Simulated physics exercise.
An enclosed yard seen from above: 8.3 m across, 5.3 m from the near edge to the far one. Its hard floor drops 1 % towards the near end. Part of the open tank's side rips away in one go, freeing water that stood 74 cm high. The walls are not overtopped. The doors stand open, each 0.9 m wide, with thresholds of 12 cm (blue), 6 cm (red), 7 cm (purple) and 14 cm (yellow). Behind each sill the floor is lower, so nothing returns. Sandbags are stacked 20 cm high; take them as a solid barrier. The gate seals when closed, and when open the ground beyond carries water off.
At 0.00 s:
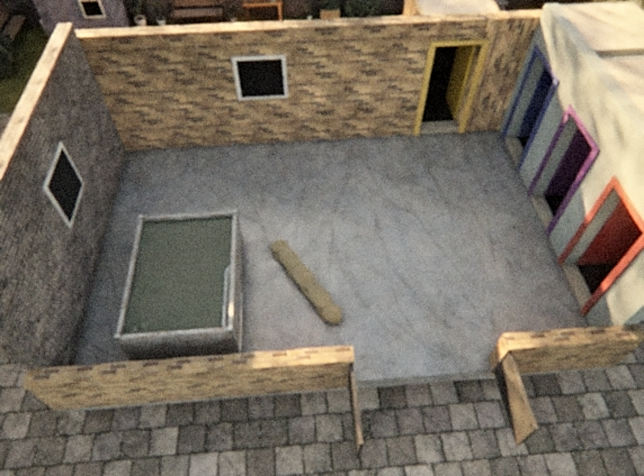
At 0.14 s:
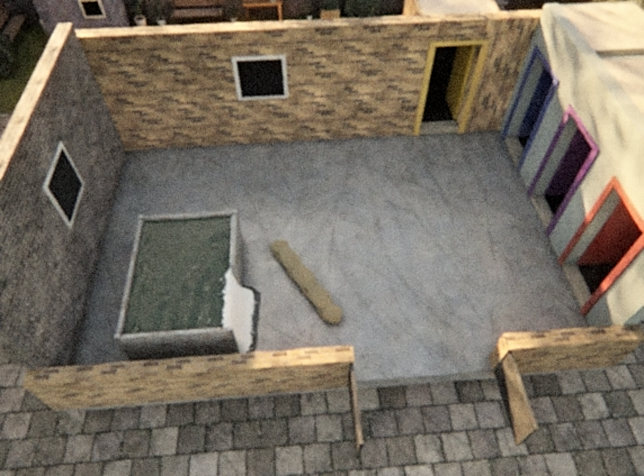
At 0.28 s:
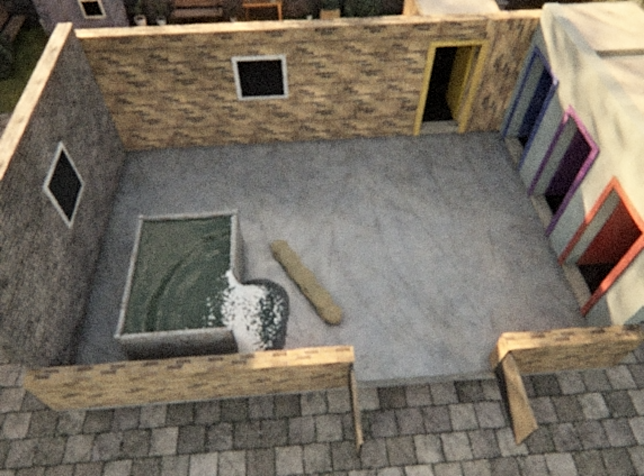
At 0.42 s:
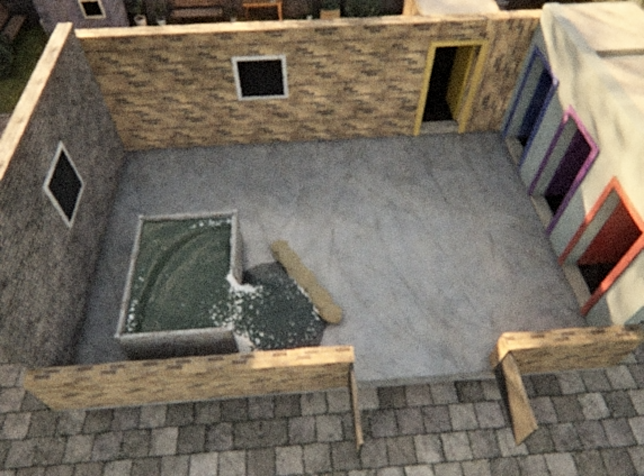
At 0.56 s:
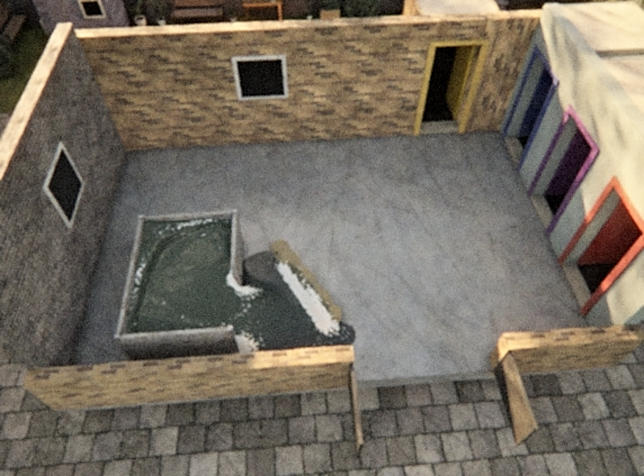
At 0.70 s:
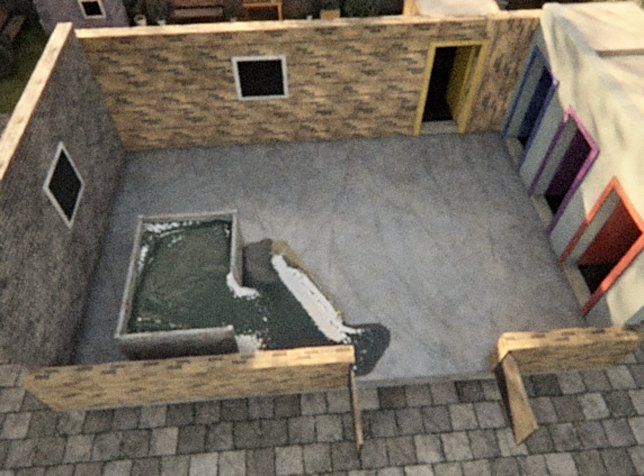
In a walled yard, dark water bursting from the right side of an open tank, foaming against sandbags and spreading around their near end.
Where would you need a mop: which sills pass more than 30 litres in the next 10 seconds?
The water let in: At the blue door it does not reach the limit; at the red door it exceeds the limit; at the purple door it stays under the limit; at the yellow door it does not reach the limit.
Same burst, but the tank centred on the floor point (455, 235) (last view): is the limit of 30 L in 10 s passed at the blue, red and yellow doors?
Against that limit: Blue below, red over, yellow not over.
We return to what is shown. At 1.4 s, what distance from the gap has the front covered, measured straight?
Some 4.6 m out.
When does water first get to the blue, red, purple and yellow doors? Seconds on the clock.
Arrival: Blue 4.0 s, red 2.4 s, purple 3.2 s, yellow 5.5 s.
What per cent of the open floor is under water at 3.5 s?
Some 50 per cent of it.
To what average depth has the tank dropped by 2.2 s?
About 36 cm.
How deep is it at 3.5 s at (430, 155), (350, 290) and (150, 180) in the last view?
About 0, 2 and 0 cm.
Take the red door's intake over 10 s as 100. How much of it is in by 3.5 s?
About 35 per cent.
After 1.4 s water covers 20 % of the floor and is deepest (48 cm) near (341, 367); blue door not reached, red door not reached, purple door not reached, yellow door not reached.
After 2.2 s water covers 35 % of the floor and is deepest (38 cm) near (306, 359); blue door not reached, red door not reached, purple door not reached, yellow door not reached.
After 3.5 s water covers 50 % of the floor and is deepest (26 cm) near (314, 317); blue door not reached, red door 17 cm at the sill, 52 L in, purple door 9 cm at the sill, 0 L in, yellow door not reached.
After 6.0 s water covers 70 % of the floor and is deepest (18 cm) near (283, 371); blue door 4 cm at the sill, 0 L in, red door 10 cm at the sill, 133 L in, purple door 7 cm at the sill, 11 L in, yellow door 4 cm at the sill, 0 L in.
After 10.0 s water covers 90 % of the floor and is deepest (10 cm) near (271, 372); blue door 5 cm at the sill, 0 L in, red door 5 cm at the sill, 158 L in, purple door 4 cm at the sill, 11 L in, yellow door 4 cm at the sill, 0 L in.
